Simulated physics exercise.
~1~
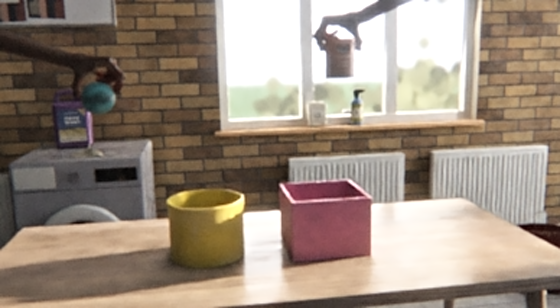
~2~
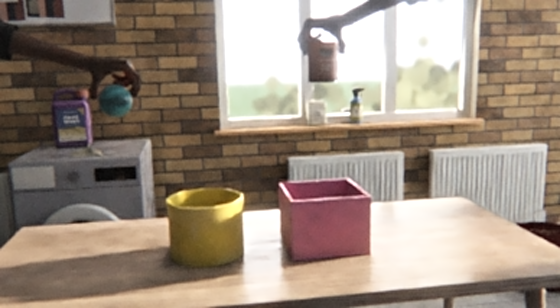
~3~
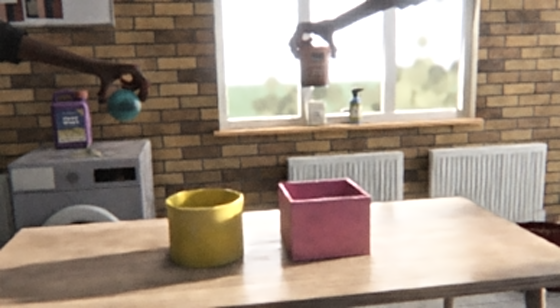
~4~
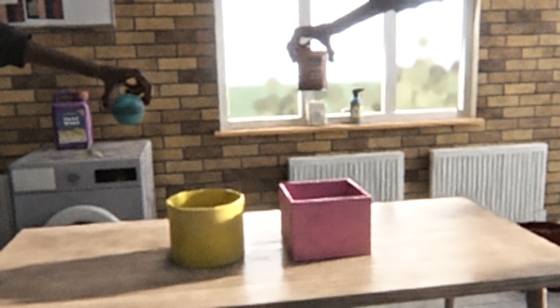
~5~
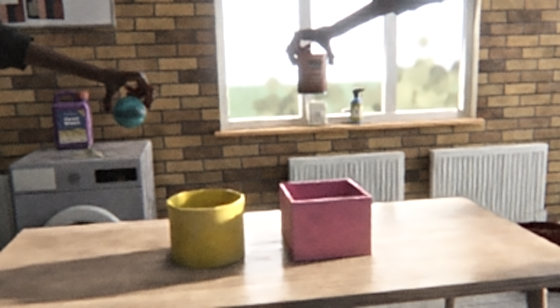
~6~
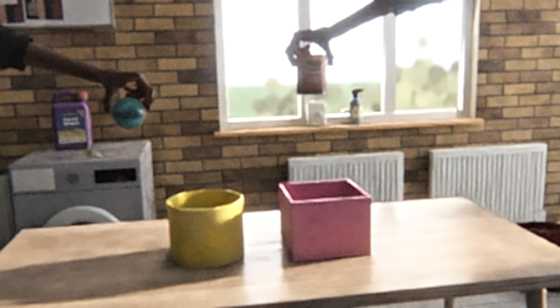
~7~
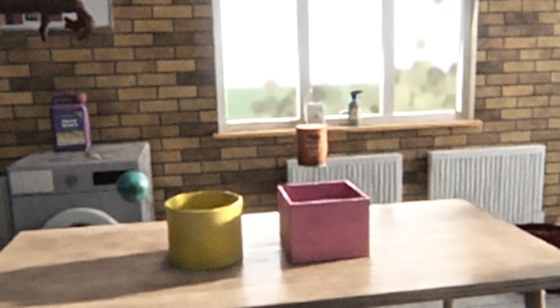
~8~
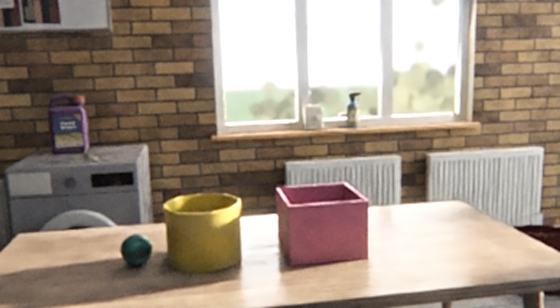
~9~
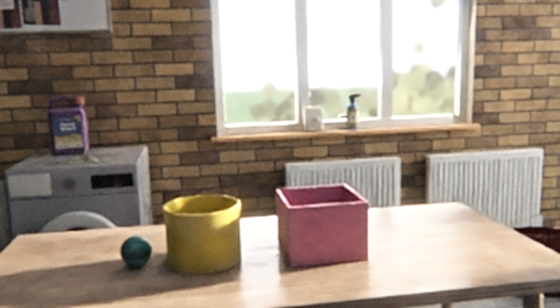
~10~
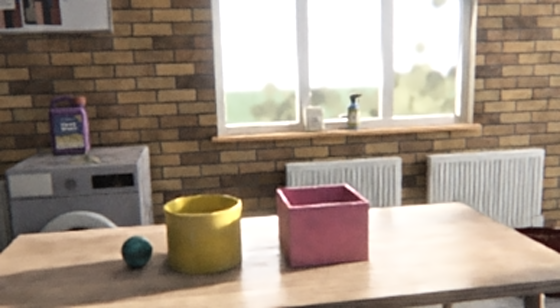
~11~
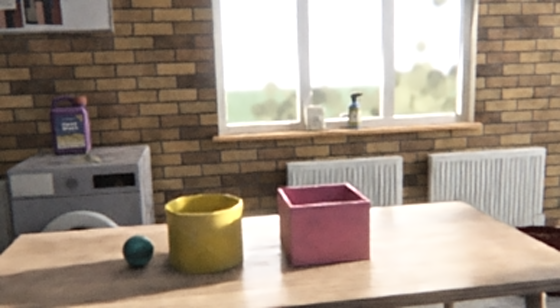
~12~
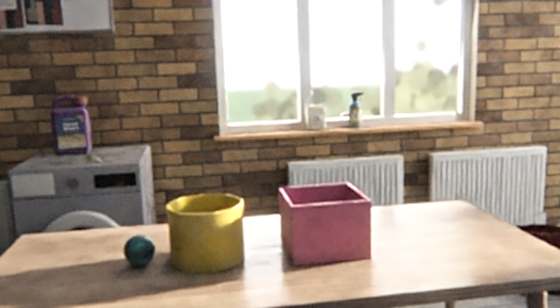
Two hands releasing a turquoise ball and an orange tin above a table, the ball landing beside a yellow bin, the tin dropping into a pink basket.
